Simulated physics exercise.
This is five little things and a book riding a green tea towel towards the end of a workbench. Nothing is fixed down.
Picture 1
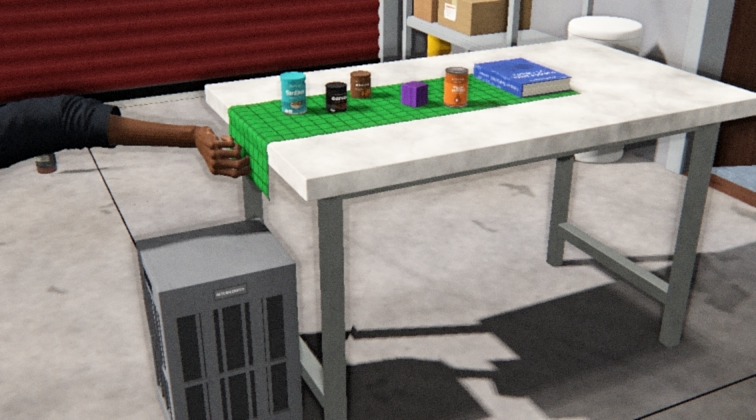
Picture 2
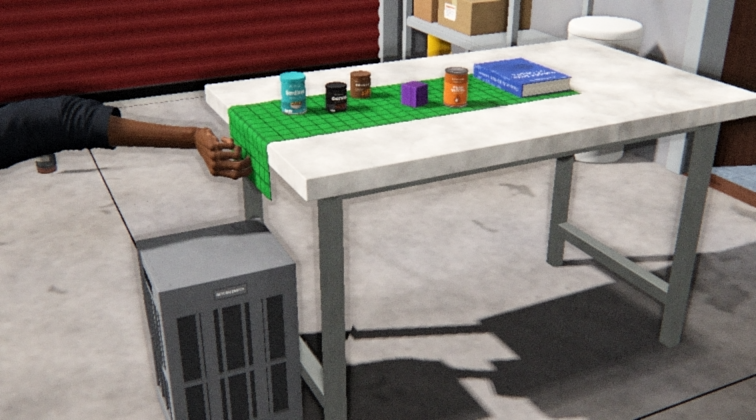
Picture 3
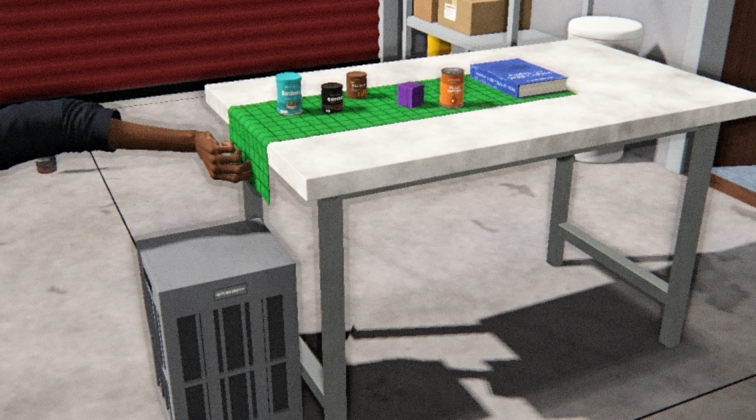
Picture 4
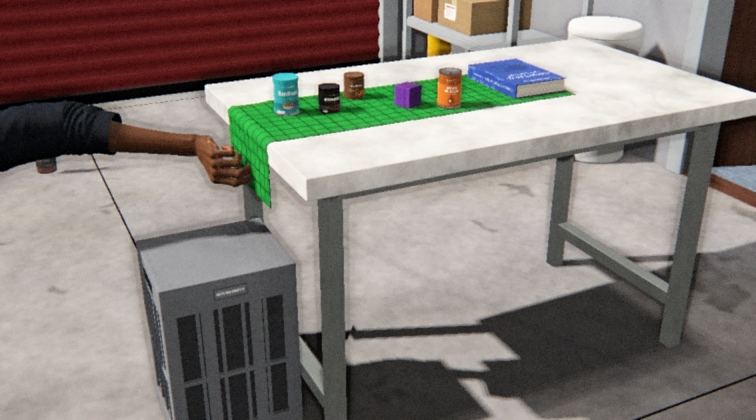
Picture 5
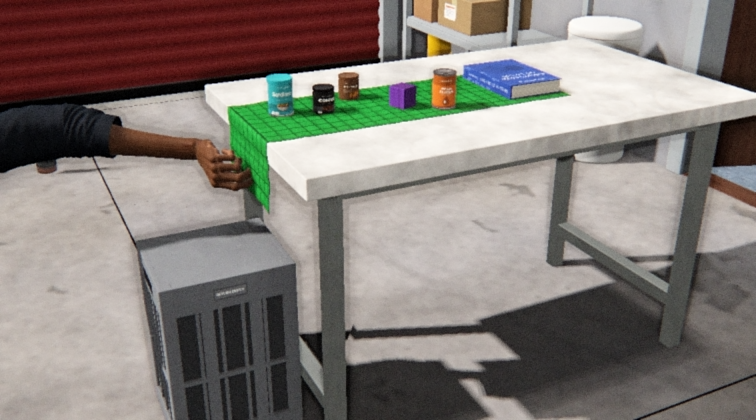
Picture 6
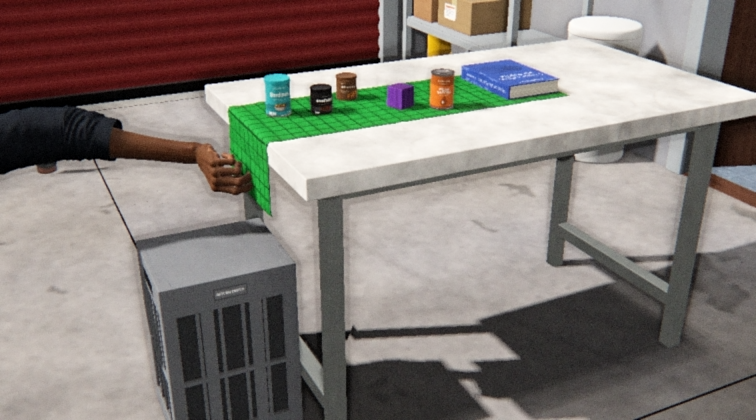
On a workbench, a hand slowly pulls a green cloth left, carrying cans, a cube and a book.
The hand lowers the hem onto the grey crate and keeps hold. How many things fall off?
The count of fallen things is one.
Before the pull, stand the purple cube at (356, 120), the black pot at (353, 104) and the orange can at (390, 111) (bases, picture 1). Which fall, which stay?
The purple cube stays on, the black pot remains up, the orange can keeps its place on top.
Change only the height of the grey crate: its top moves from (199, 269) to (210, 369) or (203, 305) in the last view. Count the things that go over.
In that case 4 and 2.
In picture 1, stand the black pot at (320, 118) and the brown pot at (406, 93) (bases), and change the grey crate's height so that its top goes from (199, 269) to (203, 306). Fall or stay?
The black pot comes down; the brown pot does not fall.
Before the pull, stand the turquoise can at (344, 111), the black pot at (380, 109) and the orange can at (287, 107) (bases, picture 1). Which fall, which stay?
The turquoise can holds on, the black pot stays on, the orange can goes over.
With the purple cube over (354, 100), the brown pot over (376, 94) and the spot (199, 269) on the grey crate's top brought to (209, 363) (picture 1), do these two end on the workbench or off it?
The purple cube is carried off, the brown pot comes down.
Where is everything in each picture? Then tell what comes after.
The first frame shows hem (270, 201); turquoise can (293, 76); black pot (336, 84); brown pot (361, 73); purple cube (415, 84); orange can (457, 70); top of the crate (199, 269).
The second frame shows hem (272, 201); turquoise can (293, 76).
The third frame shows hem (269, 206); black pot (332, 85).
The fourth frame shows hem (271, 209); brown pot (354, 74); top of the crate (199, 269).
The fifth frame shows hem (270, 214); purple cube (403, 85).
The sixth frame shows hem (272, 217); turquoise can (277, 78); black pot (321, 86); brown pot (346, 75); purple cube (401, 86); orange can (443, 71).
A little later, hem near (252, 226); all still up.
Next, hem on the crate; turquoise can gone.
When it is over, hem on the crate; turquoise can gone. It carries off one.
